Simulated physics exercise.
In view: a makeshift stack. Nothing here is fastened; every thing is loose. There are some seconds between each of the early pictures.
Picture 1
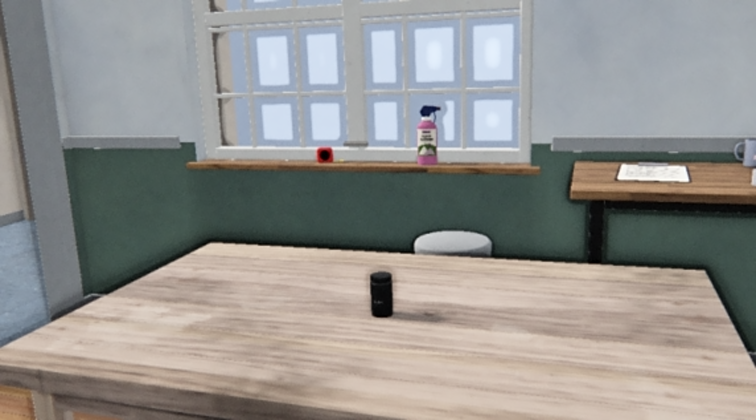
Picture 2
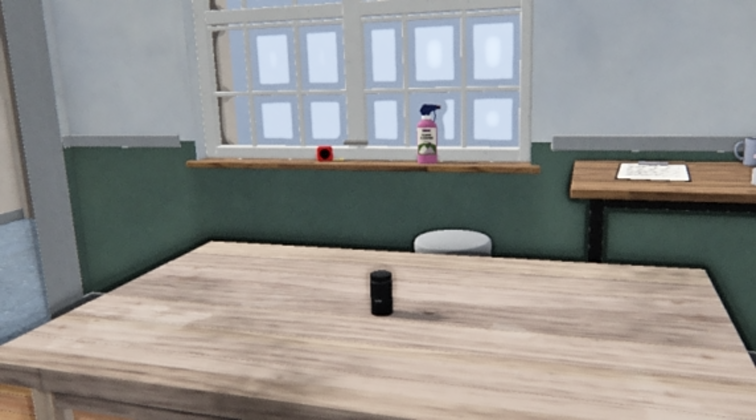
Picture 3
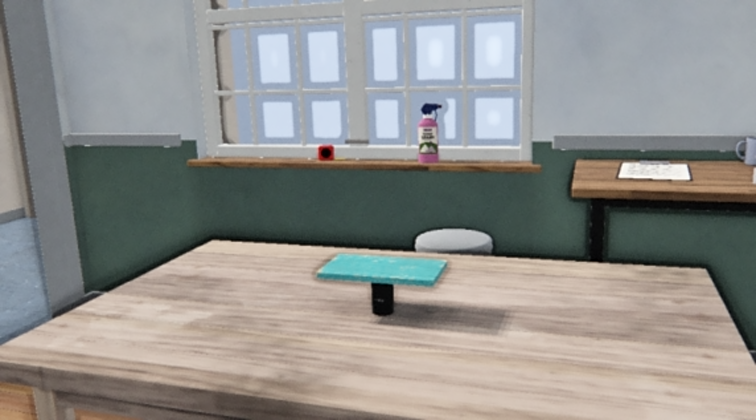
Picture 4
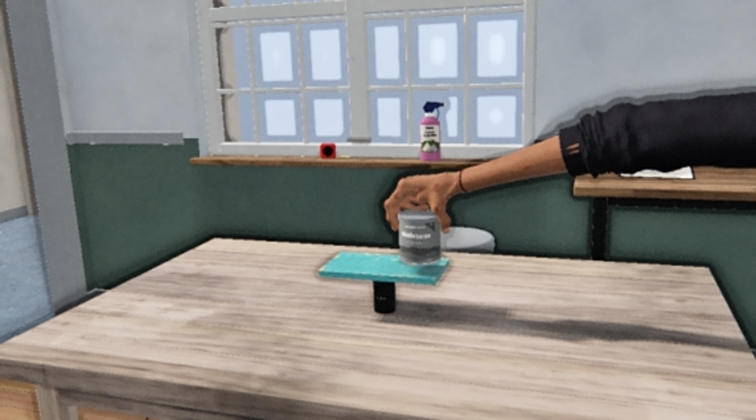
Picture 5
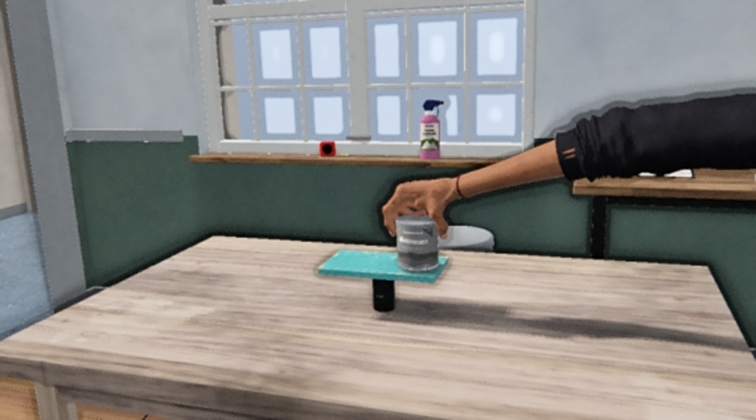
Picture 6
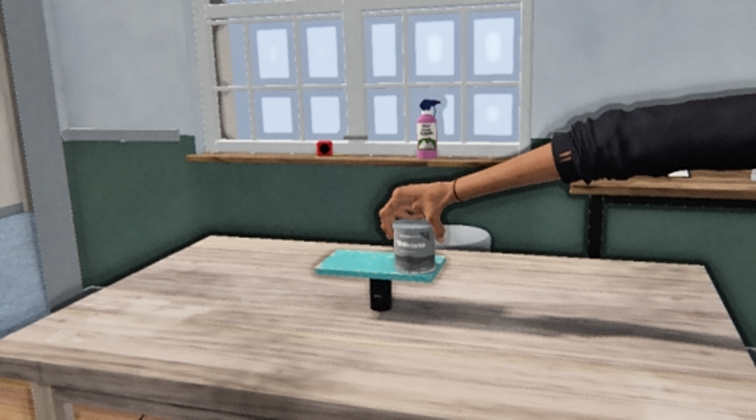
A hand in a dark sleeve reaches in from the right over a pale wooden table, seen from slightly above in a room with grey and green walls. A small black cylinder stands alone until a turquoise board appears across its top, beneath a window with a pink spray bottle on the sill. The hand lowers a grey tin onto the board's right side and keeps hold, the view shifting barely.
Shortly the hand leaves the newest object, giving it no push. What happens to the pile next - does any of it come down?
The stack fails to support it.
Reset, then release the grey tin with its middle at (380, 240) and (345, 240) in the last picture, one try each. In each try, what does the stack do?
Trial 1 - stable; trial 2 - collapsed.
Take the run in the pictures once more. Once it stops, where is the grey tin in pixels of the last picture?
It finishes at about (464, 310).
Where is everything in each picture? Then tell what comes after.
In the first frame, the last thing is not in view yet.
In the second frame, the last thing is not in view yet.
In the third frame, the last thing is not in view yet; turquoise board (383, 269).
The fourth frame shows on its way; grey tin (420, 237); turquoise board (385, 267).
The fifth frame shows on its way; grey tin (418, 242); turquoise board (384, 265).
The sixth frame shows set down, still held; grey tin (415, 246); turquoise board (381, 265).
Then, 0.30 s after the last picture, grey tin now fallen; turquoise board tipped 48° from how it was.
Then, 0.40 s after the last picture, turquoise board tipped 56° from how it was.
Then, 0.50 s after the last picture, turquoise board tipped 39° from how it was; black shaker slid a little.
Then, 0.70 s after the last picture, turquoise board now fallen; black shaker slid about its own width.
At rest, fallen, turquoise board and grey tin; moved from the start, black shaker. Seen from the same camera at the end, grey tin near (465, 310). The stack comes apart.
